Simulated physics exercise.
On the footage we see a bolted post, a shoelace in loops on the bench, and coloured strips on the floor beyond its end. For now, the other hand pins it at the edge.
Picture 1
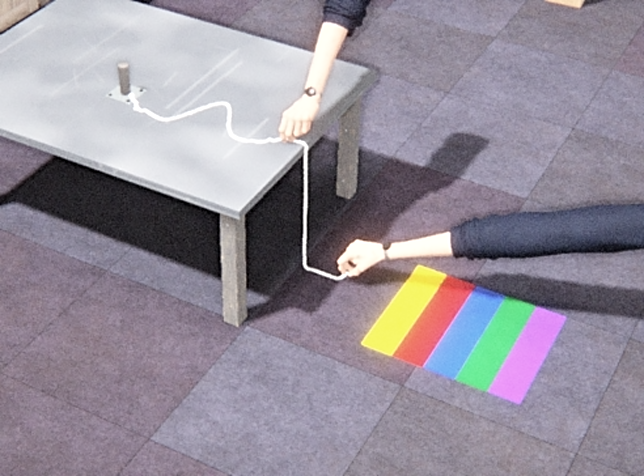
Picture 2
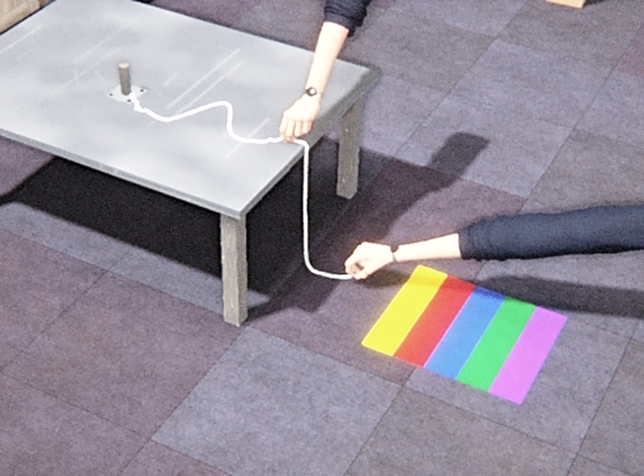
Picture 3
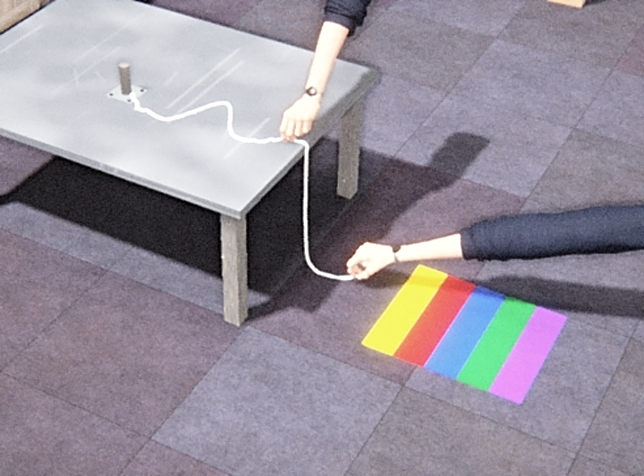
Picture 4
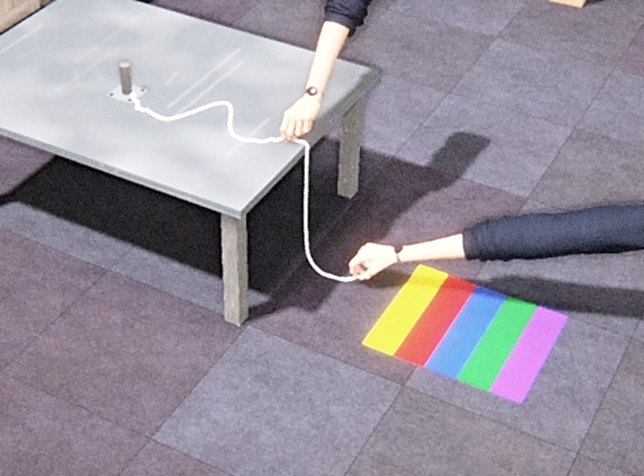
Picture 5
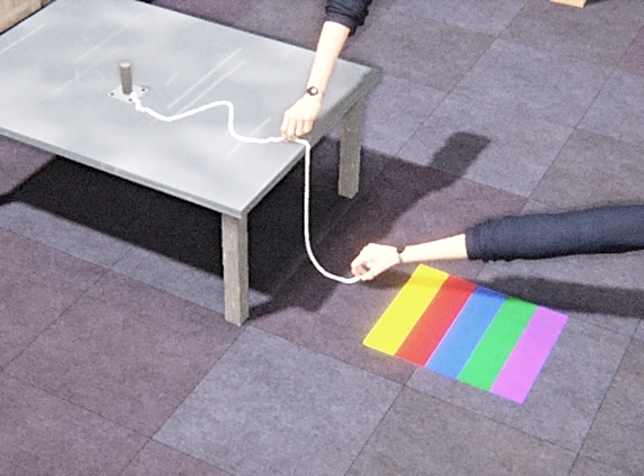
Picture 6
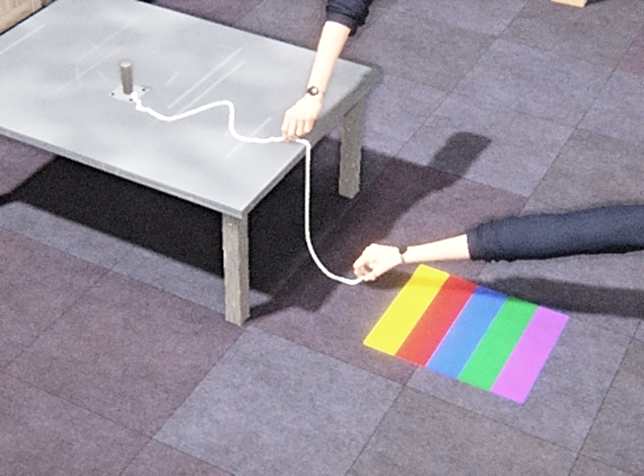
The video shows a white cord lying in loose bends on a grey table, one hand holding it at the edge, while another hand near coloured floor strips draws its hanging end very slightly to the right.
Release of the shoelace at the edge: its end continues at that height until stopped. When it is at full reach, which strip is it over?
It is over the purple strip.
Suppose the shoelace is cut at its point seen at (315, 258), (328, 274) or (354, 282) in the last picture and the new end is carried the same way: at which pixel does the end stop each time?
First (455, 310), then (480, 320), then (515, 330).
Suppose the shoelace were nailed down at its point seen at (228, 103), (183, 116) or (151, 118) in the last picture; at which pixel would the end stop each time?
In that order: (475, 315), (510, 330) and (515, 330).
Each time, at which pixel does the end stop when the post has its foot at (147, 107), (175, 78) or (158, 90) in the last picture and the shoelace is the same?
Try 1 about (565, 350), try 2 about (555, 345), try 3 about (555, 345).
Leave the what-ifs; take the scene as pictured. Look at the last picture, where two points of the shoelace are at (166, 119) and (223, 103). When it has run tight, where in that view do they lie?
Point one: (192, 111); point two: (248, 127).
A little later, end near (479, 318); over blue.
Next, end near (511, 330); over green.
When it is tight, end near (532, 337); over purple. It gets as far as the purple strip.
